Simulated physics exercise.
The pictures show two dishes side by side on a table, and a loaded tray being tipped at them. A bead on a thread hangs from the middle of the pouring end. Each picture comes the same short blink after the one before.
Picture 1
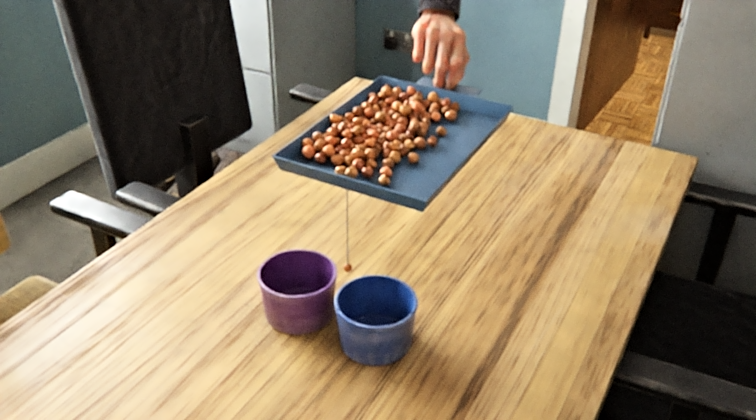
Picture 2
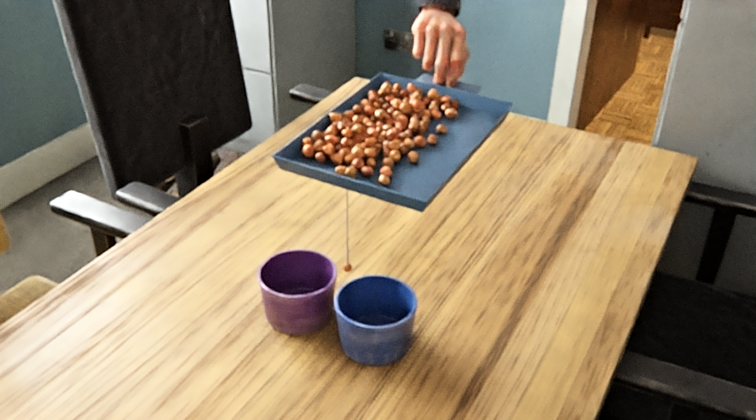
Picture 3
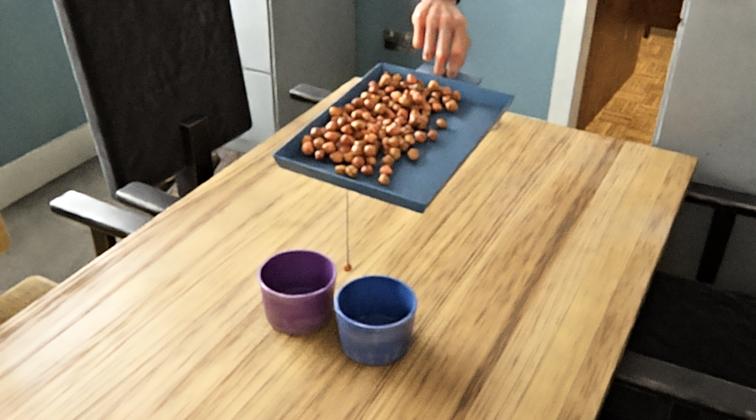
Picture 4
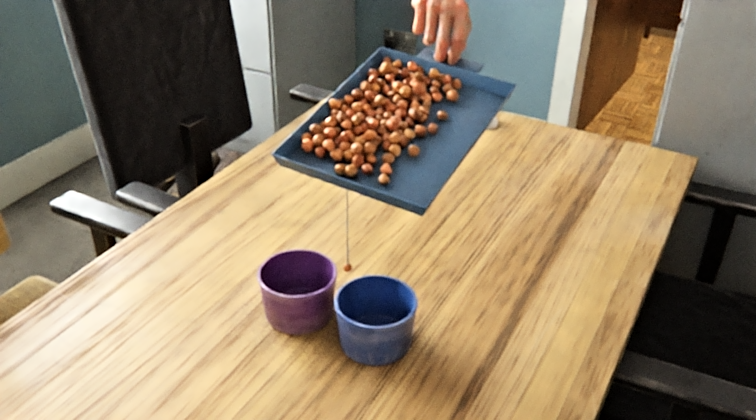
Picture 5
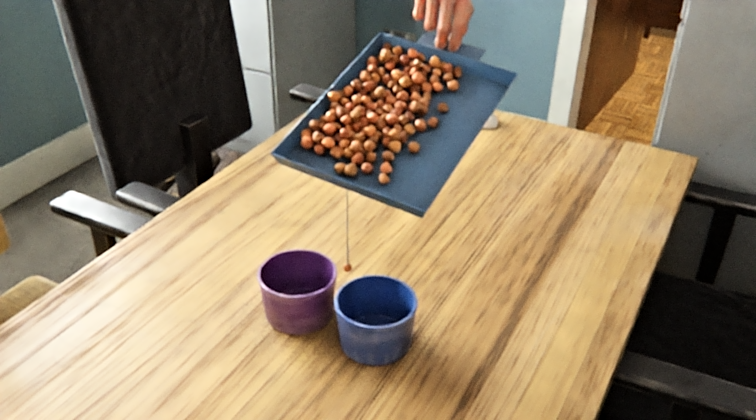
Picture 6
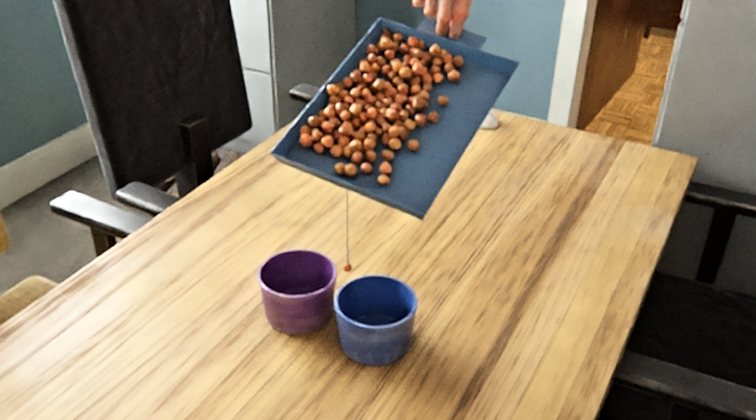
At the start, a hand holds a blue tray of hazelnuts almost level above a wooden table, with a small bead hanging near a purple cup and a blue cup. The hand then gradually raises the far end, steepening the tray and dipping its right front corner slightly, while the nuts barely shift.
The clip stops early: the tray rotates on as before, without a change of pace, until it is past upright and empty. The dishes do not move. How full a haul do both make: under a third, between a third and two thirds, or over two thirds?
Caught overall: Between a third and two thirds.
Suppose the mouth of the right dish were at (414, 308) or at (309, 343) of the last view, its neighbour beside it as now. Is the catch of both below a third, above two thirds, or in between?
In turn: In the middle band; below one third.
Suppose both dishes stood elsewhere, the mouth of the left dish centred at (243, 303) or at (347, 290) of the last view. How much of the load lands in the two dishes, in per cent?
First some 10, then 70 per cent.
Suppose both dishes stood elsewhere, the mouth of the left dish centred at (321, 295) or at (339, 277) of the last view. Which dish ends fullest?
At the first place the right dish, at the second the right-hand dish.
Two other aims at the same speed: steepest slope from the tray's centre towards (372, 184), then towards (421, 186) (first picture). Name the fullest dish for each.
The first try: The right-hand dish. The second: The dish on the right.
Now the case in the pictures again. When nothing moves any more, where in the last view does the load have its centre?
Near (389, 354).
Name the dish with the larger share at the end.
The winner is the right one.
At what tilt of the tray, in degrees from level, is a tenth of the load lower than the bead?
At some 75 degrees.
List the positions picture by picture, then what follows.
In the first frame, corners of the pouring end (280, 155) and (423, 197), level; middle of the load (371, 129), hazelnuts; left dish (277, 310); right dish (357, 340); bead on its thread (348, 268).
In the second frame, corners of the pouring end (280, 155) and (423, 197), level; middle of the load (371, 128).
In the third frame, corners of the pouring end (279, 154) and (423, 199), tipped barely, lowest at the right corner; middle of the load (371, 122).
In the fourth frame, corners of the pouring end (279, 152) and (423, 202), tipped a little, lowest at the right corner; middle of the load (371, 115).
In the fifth frame, corners of the pouring end (278, 151) and (423, 206), tipped a little, lowest at the right corner; middle of the load (379, 113).
In the sixth frame, corners of the pouring end (278, 151) and (422, 209), tipped clearly, lowest at the right corner; middle of the load (379, 107); left dish (277, 310); right dish (357, 340).
Just after the last frame, tray tipped steeply; the larger part on the tray; just a few in the right dish; just a few outside both; about a tenth in the air.
A moment on, tray tipped past a quarter turn; about a tenth on the tray; roughly a quarter in the right dish; roughly a third outside both; roughly a quarter in the air.
Further on, tray tipped past a quarter turn; roughly half in the right dish; roughly half outside both.
When it is over, tray tipped past a quarter turn; roughly half in the right dish; not one in the left dish; roughly half outside both.
